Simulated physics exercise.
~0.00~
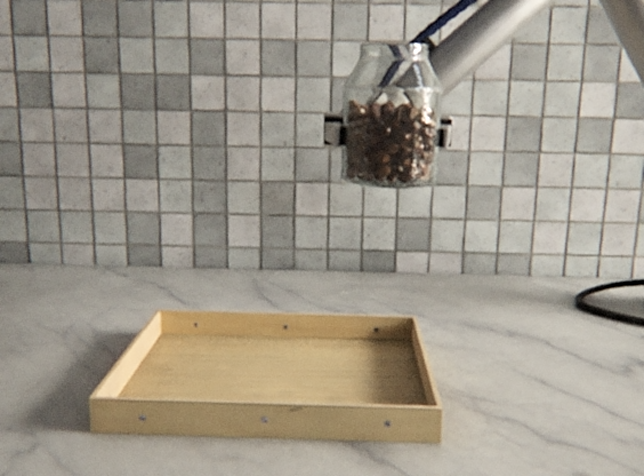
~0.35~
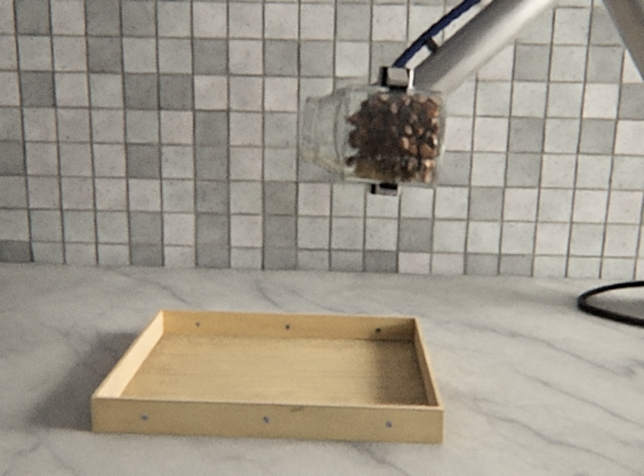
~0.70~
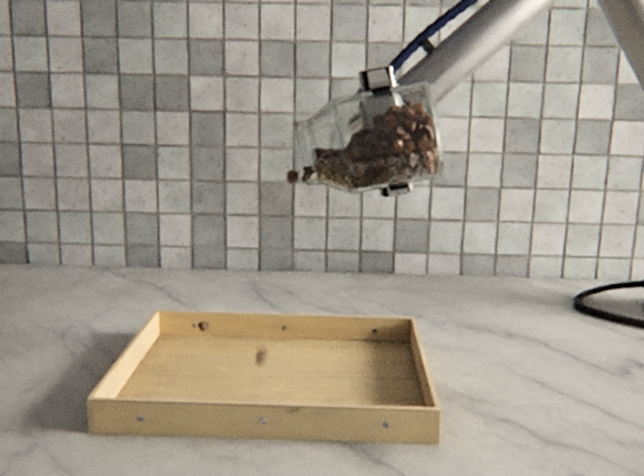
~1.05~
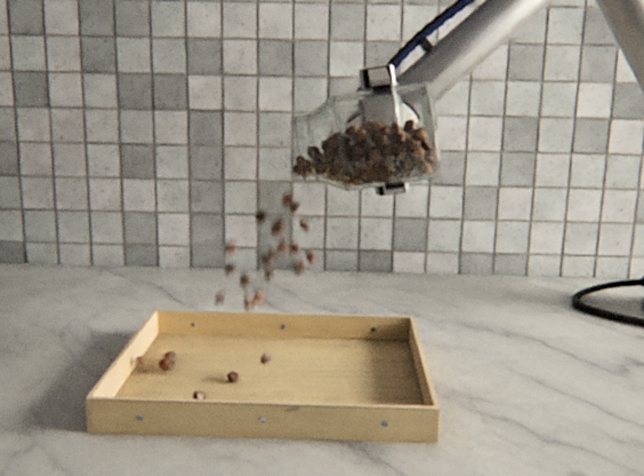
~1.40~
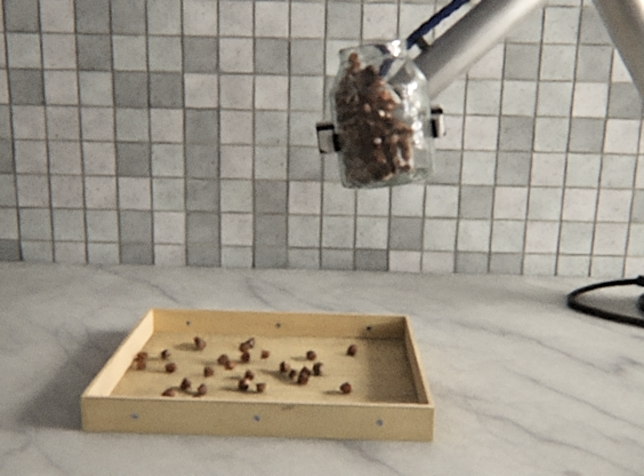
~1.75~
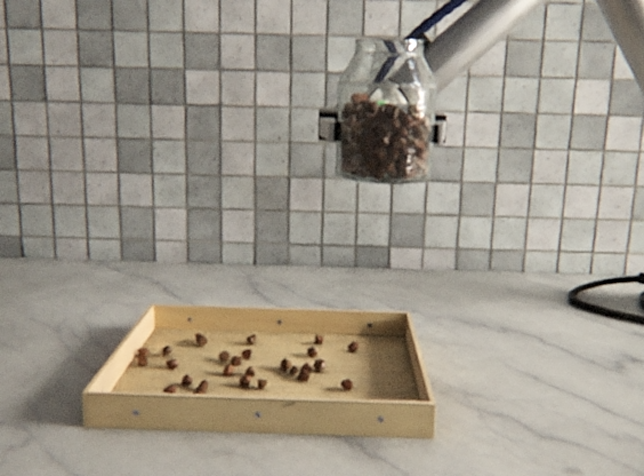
Glass jar of brown pellets tipping left on a robot arm, spilling some into a shallow wooden tray, then returning upright mostly full.
